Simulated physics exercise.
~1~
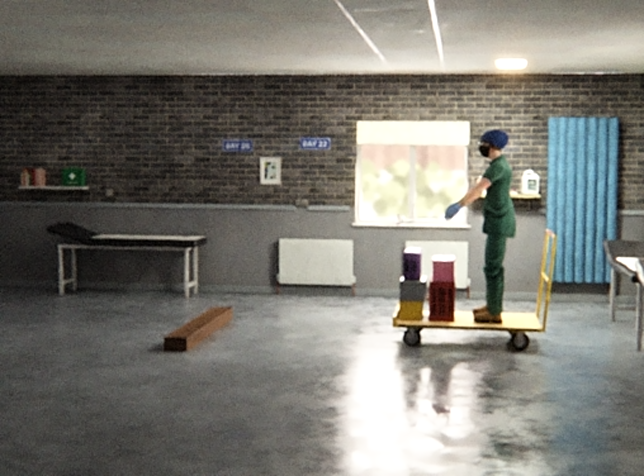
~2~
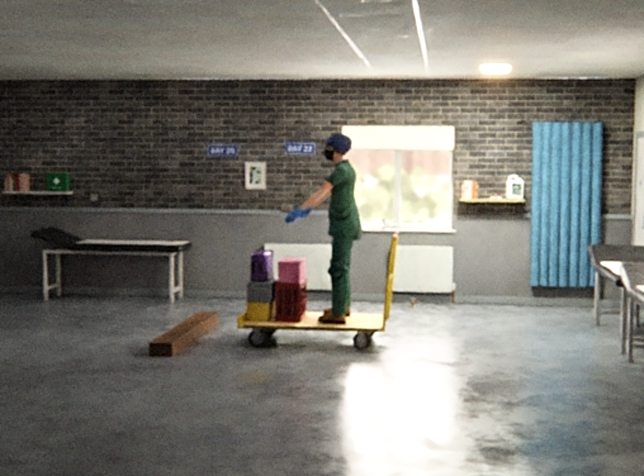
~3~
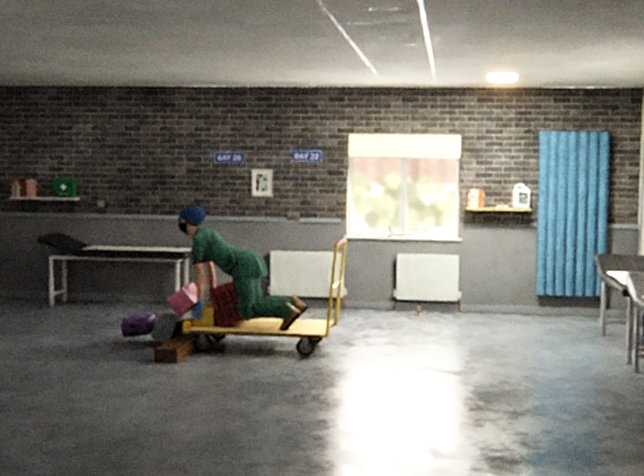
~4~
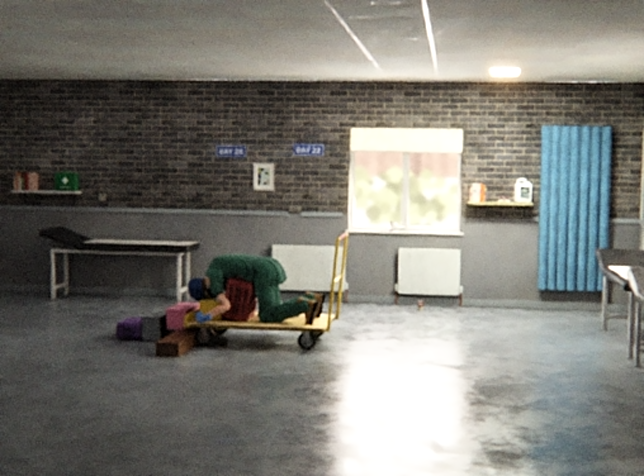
A yellow trolley rolls left into a kerb, spilling some boxes and folding its passenger forward.
